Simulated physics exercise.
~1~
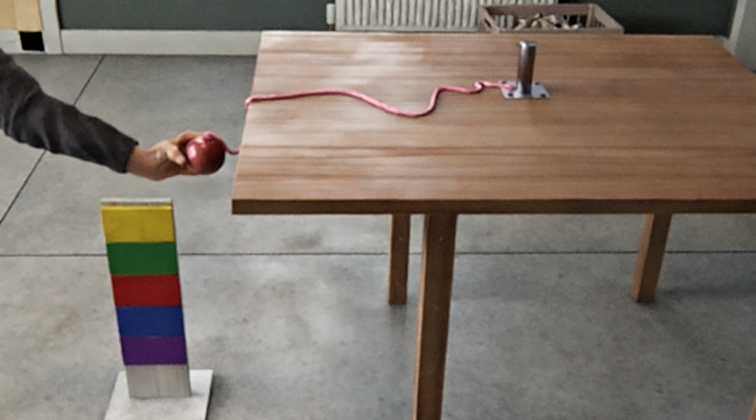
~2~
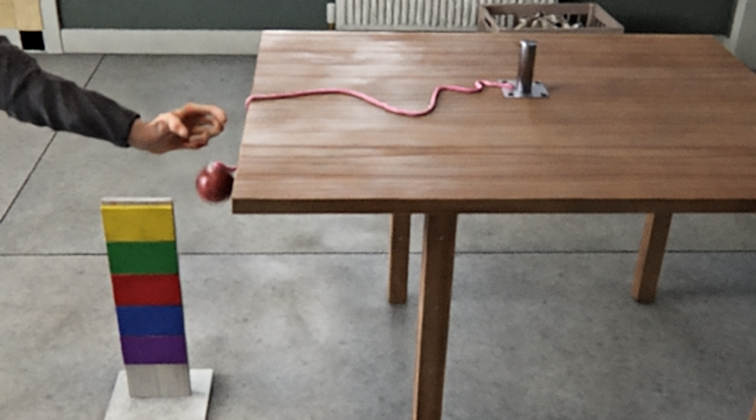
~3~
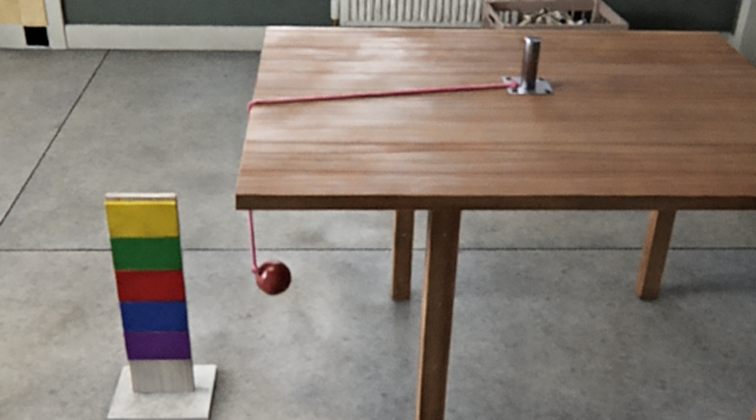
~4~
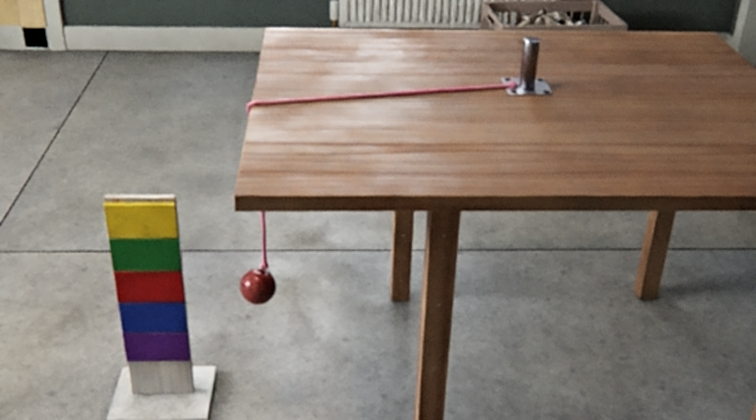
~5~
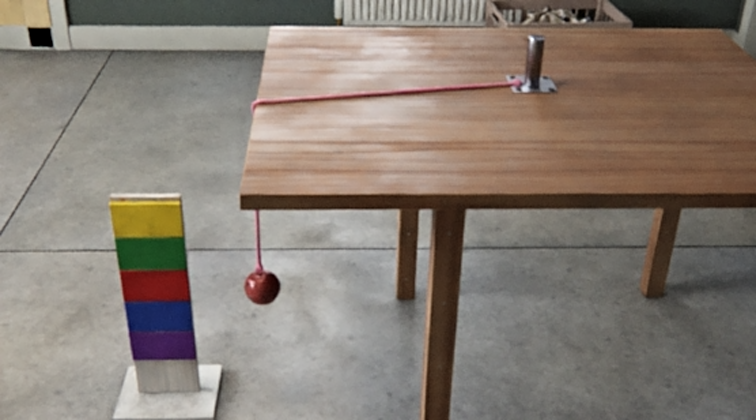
A red apple tied by a pink cord to a metal post on a wooden table was let go by a hand beside the edge, dropped until the cord pulled tight, swung a little, and ended up hanging level with the red band.
